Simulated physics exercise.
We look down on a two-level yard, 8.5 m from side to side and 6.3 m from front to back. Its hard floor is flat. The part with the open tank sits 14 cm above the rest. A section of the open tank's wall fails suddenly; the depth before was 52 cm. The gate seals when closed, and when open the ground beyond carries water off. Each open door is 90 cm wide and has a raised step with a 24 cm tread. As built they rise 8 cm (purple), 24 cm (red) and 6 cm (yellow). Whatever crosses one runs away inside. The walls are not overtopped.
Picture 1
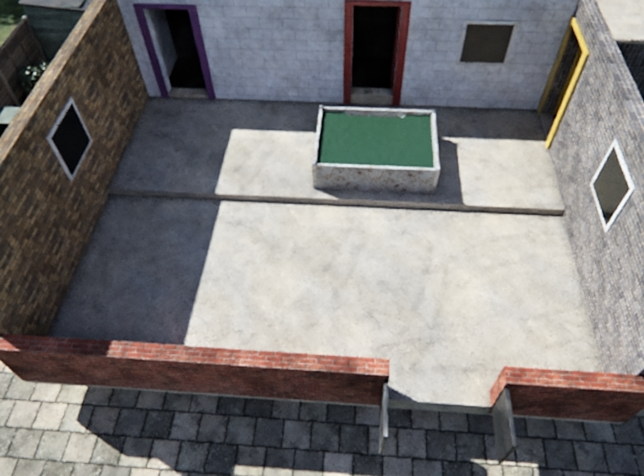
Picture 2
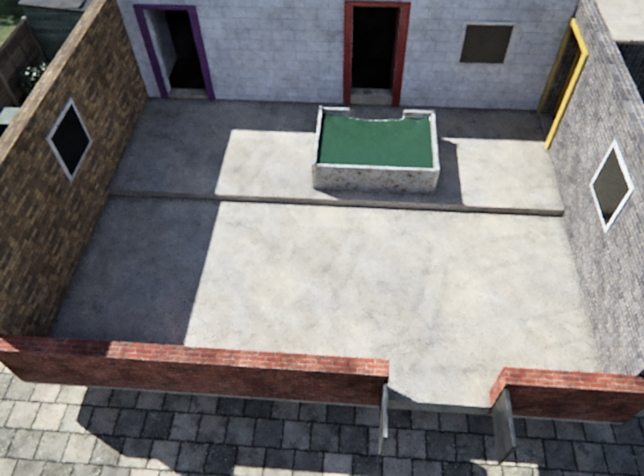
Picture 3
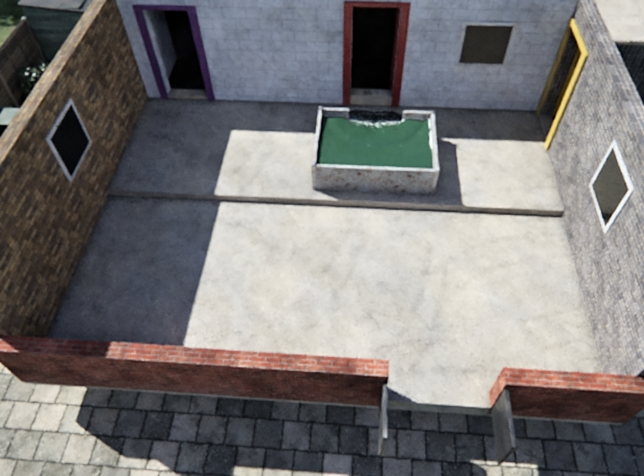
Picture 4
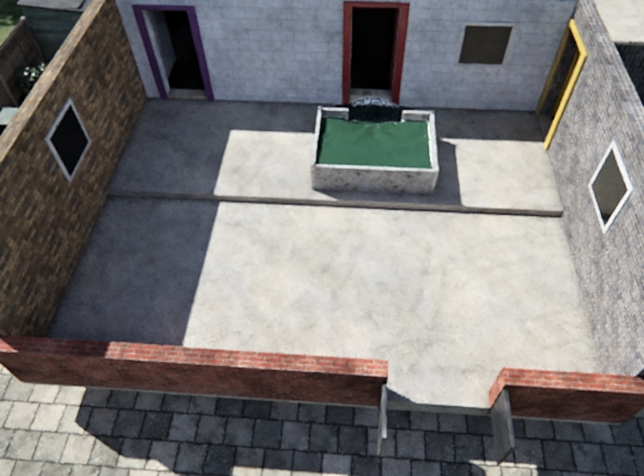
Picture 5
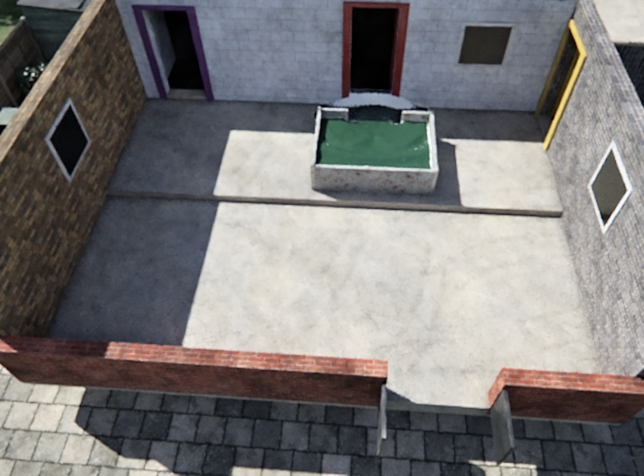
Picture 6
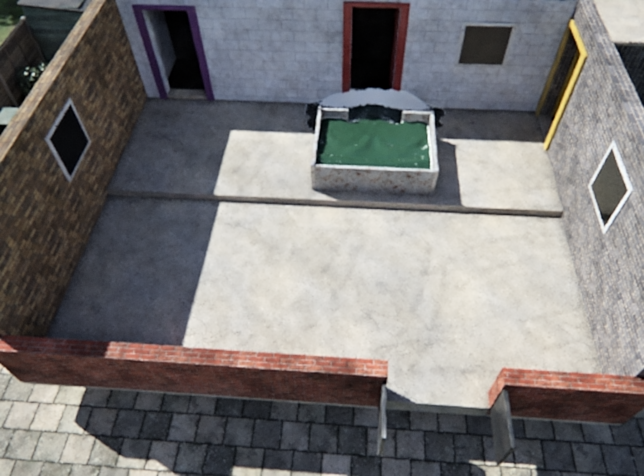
Water poured out through a gap in the far side of the open tank in the walled yard, then spread in a dark, curved sheet across the floor behind it to the red door.
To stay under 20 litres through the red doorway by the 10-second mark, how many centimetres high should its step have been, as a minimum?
It would have to be roughly 36 cm high.
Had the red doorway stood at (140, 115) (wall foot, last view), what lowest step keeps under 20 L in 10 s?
About 9.5 cm.
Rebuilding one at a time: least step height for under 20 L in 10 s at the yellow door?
About 13.0 cm at yellow.
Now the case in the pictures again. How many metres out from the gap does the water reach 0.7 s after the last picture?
Roughly 2.8 m.
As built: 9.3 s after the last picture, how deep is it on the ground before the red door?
About 7.0 cm.
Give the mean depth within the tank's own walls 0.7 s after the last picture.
About 35 cm.
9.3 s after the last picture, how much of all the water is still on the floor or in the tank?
About 84 per cent.
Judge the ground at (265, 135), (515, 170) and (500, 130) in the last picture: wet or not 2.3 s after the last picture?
In that order: Under water, flooded, flooded.
Then, 0.7 s after the last picture water covers 10 % of the floor; 39 cm at the red door, 52 litres in over its 24 cm step.
Then, 2.3 s after the last picture water covers 30 % of the floor, deepest (24 cm) near (375, 110); 23 cm at the red door, 108 litres in over its 24 cm step.
Then, 9.3 s after the last picture water covers 75 % of the floor, deepest (8 cm) near (366, 110); 7 cm at the red door, 110 litres in over its 24 cm step.
At the red door as built, the water peaked near 51 cm, by the last picture.
Run again over the same 10 s with other heights there, 59 litres in over 30 cm, 5 litres over 40.5 cm. The limit of 20 litres is kept from about 36 cm up.
